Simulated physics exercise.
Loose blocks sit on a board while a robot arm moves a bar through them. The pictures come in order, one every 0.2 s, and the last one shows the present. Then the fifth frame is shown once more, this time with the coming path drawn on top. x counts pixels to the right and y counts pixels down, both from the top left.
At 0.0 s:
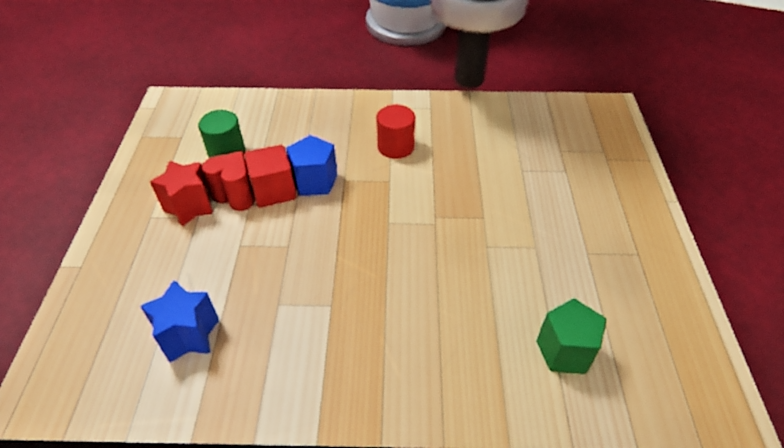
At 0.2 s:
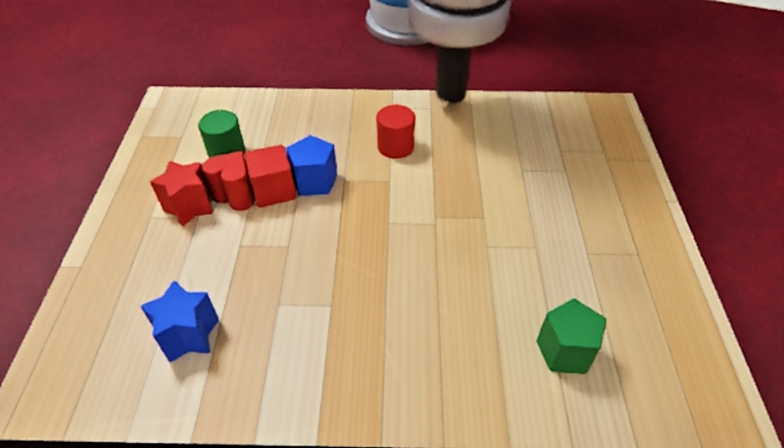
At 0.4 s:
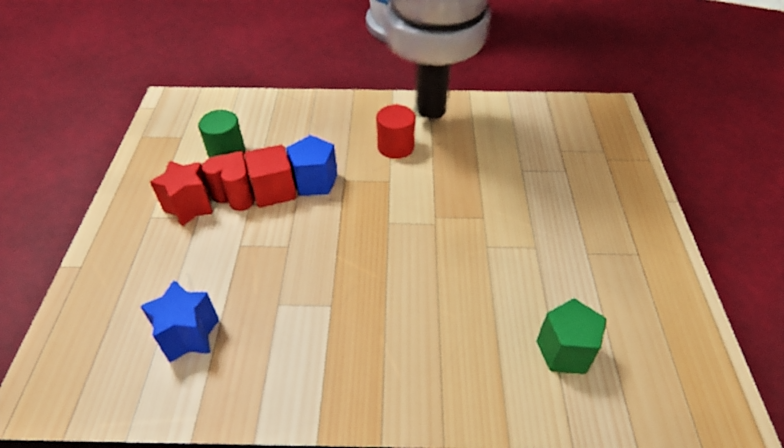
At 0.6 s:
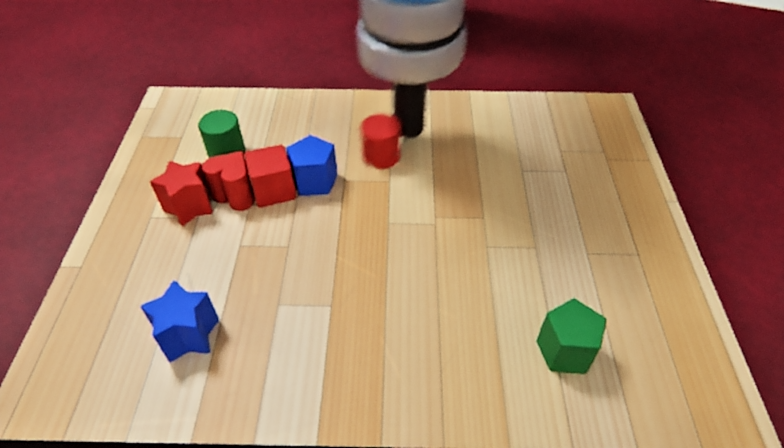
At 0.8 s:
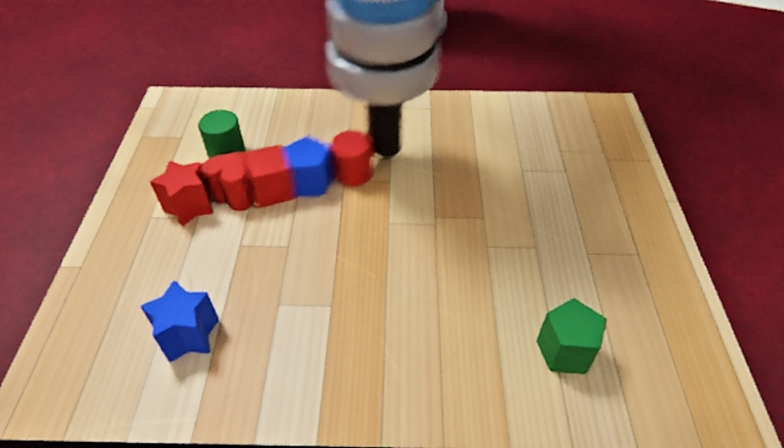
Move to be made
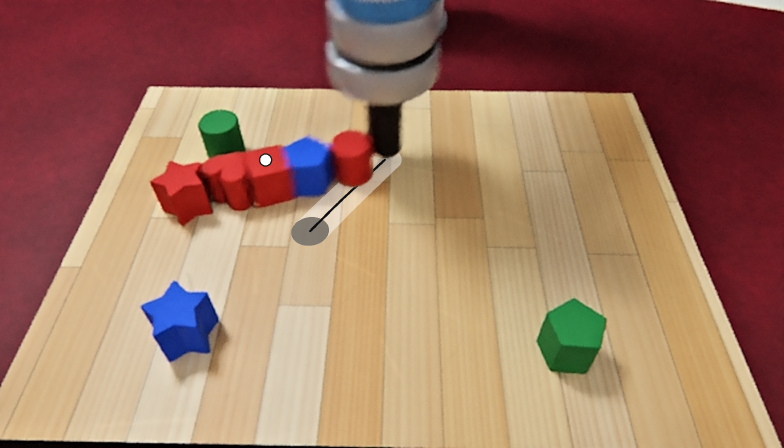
A light wooden board lies on a dark red surface, seen from above at an angle by a still camera. A red star, heart, square and blue pentagon form a row at upper left below a green cylinder, with a red cylinder to their right, a blue star lower left and a green pentagon lower right. A robot arm's black bar moves left and downward, pushing the red cylinder against the blue pentagon, which shifts slightly.
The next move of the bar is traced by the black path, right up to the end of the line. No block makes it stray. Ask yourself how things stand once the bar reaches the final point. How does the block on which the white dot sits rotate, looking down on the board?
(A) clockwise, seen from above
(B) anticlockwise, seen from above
My pick is A.
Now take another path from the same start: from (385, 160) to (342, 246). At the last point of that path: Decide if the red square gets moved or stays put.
From what I can tell, it won't keep its place.
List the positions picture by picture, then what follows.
Bar tip at (469, 81); block tops, red star-shaped block at (178, 176); red heart-shaped block at (226, 165); red square at (267, 160); blue pentagon at (310, 150); red round block at (396, 115), in the first frame.
Bar at (451, 96); blocks unchanged, in the second frame.
Bar at (431, 112); blocks unchanged, in the third frame.
Bar at (409, 129); red round block at (381, 125), in the fourth frame.
Bar at (385, 148); red star-shaped block at (178, 176); red heart-shaped block at (226, 165); red square at (266, 160); blue pentagon at (306, 151); red round block at (351, 142), in the fifth frame.
Path on the board, from (385, 160) to (310, 231); the dot is on the red square.
What follows on the original path. One third of the way, bar at (361, 170); red star-shaped block at (155, 179), turned 35° anticlockwise; red heart-shaped block at (194, 165), turned 15° clockwise; red square at (233, 168), turned 20° clockwise; blue pentagon at (275, 167), turned 20° clockwise; red round block at (324, 164).
Two thirds of the way, bar at (335, 194); red star-shaped block at (145, 178), turned 50° anticlockwise; red heart-shaped block at (184, 160), turned 20° clockwise; red square at (220, 171), turned 45° clockwise; blue pentagon at (254, 190), turned 60° clockwise; red round block at (299, 194).
At the end, bar at (308, 220); red star-shaped block at (144, 178), turned 55° anticlockwise; red heart-shaped block at (183, 159), turned 20° clockwise; red square at (219, 172), turned 50° clockwise; blue pentagon at (245, 200), turned 85° clockwise; red round block at (273, 226).
